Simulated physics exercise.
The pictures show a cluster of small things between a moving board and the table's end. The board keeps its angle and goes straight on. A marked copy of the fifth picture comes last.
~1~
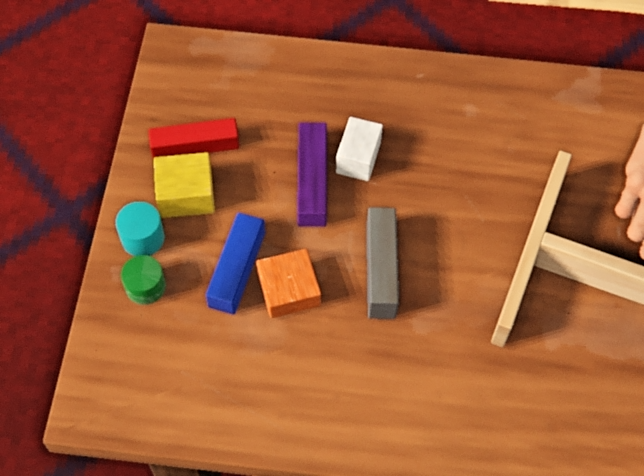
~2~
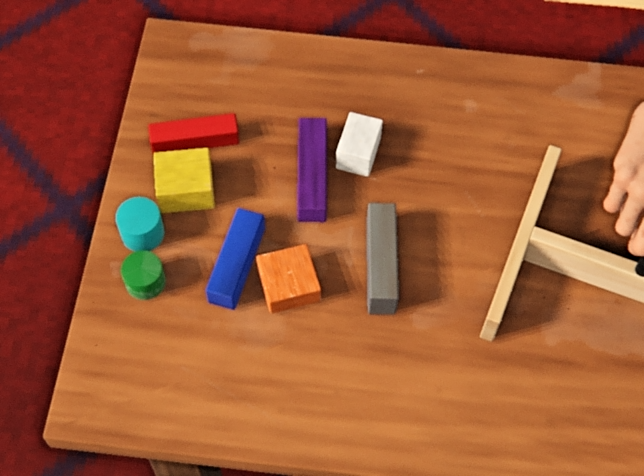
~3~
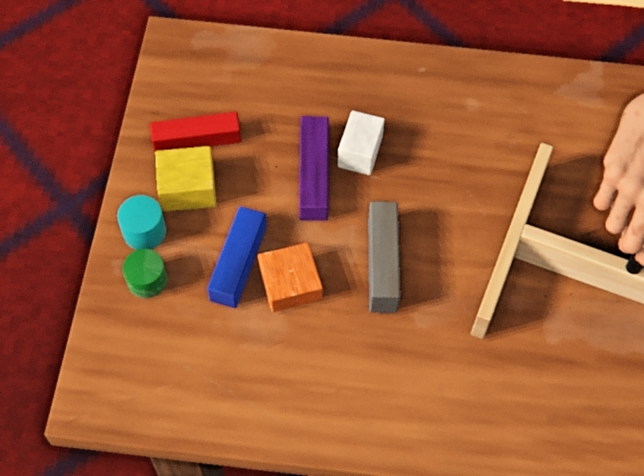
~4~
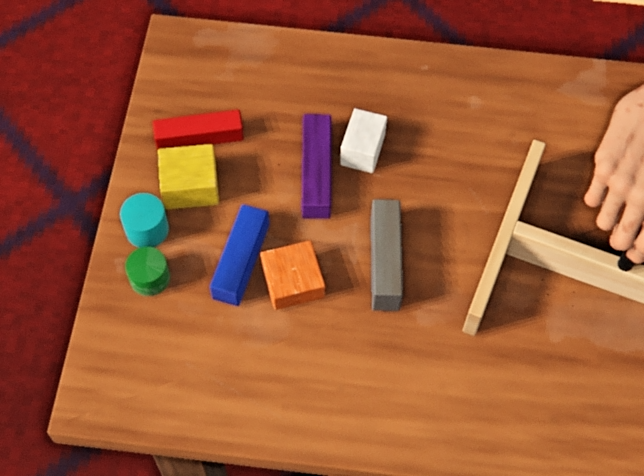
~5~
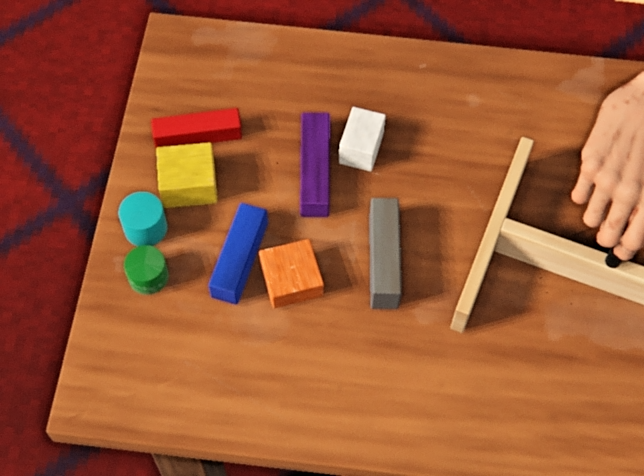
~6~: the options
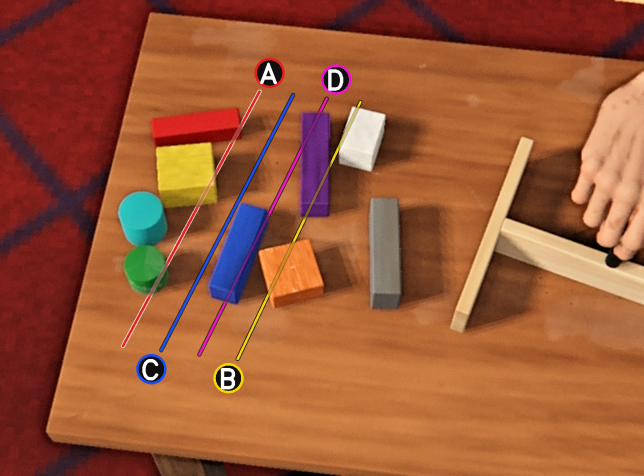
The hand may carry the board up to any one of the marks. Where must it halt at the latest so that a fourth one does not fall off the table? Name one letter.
The farthest such stop is A.
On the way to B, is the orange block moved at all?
Yes.
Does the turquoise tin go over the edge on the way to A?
By then, yes.
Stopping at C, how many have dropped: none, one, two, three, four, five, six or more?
Two.
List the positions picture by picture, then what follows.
The first frame shows green tin (143, 280); red stick (194, 139); turquoise tin (141, 229).
The second frame shows board (526, 230); yellow block (184, 180).
The third frame shows board (518, 227); white block (361, 143).
The fourth frame shows board (509, 224); grey stick (386, 255).
The fifth frame shows board (497, 221); green tin (146, 270); red stick (197, 129); turquoise tin (144, 219).
On the marked copy, A at (196, 210); B at (303, 222); C at (231, 214); D at (267, 218).
With A. Early on, board (387, 209); grey stick (353, 246); turquoise tin (144, 219).
Further on, board (280, 198); green tin (111, 260); turquoise tin (131, 216).
At the end, board (197, 189); turquoise tin over the edge; blue stick over the edge; three fallen.
As for the rest, B is within the limit but short; C is within the limit but short; D is within the limit but short.
